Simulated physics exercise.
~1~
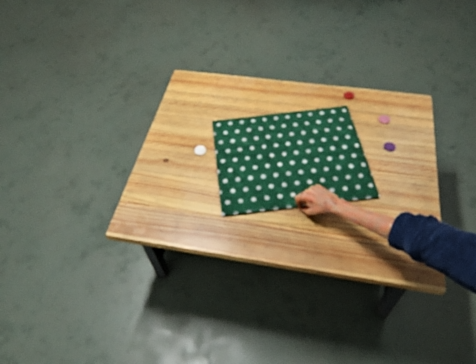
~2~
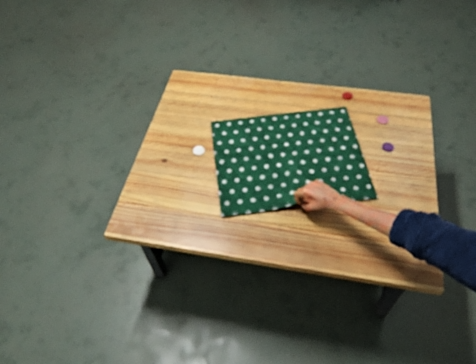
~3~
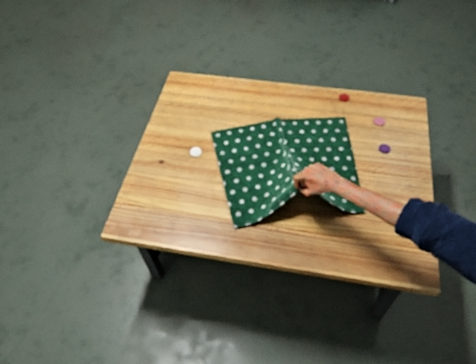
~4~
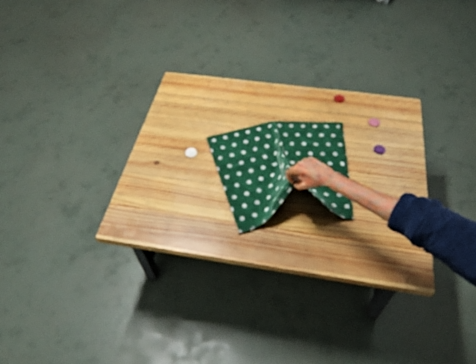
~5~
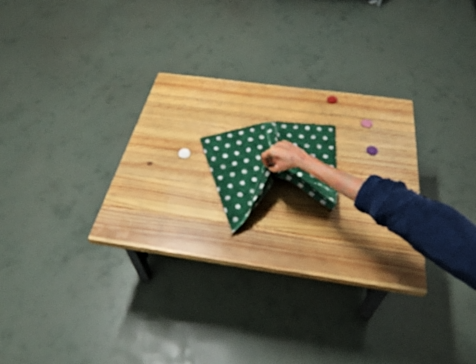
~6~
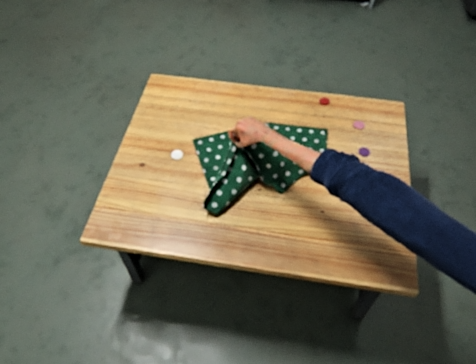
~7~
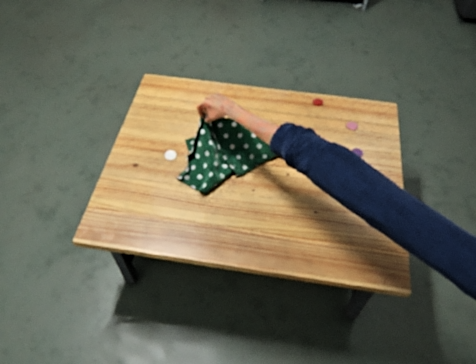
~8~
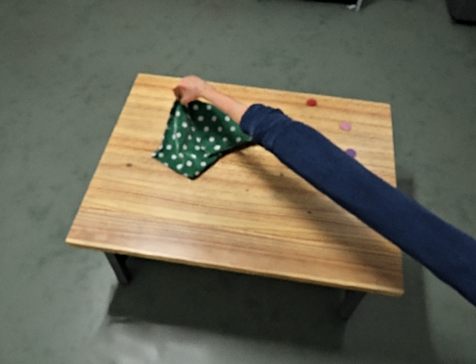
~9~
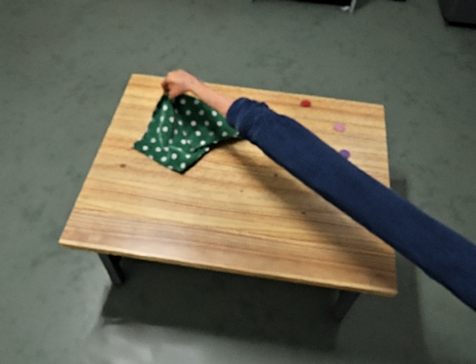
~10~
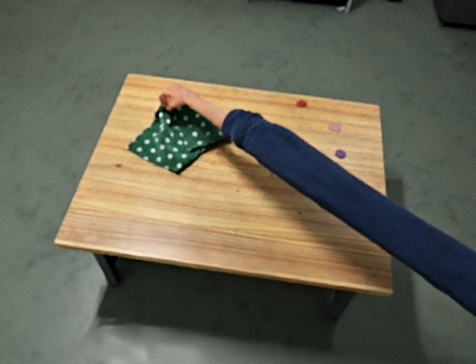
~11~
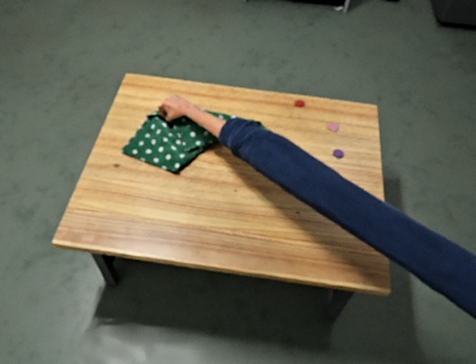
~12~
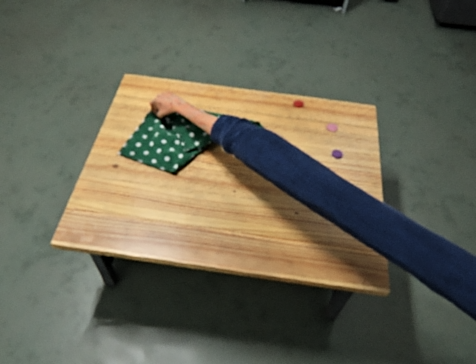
A green dotted napkin is pinched, drawn up and left, and set down over a white disc.
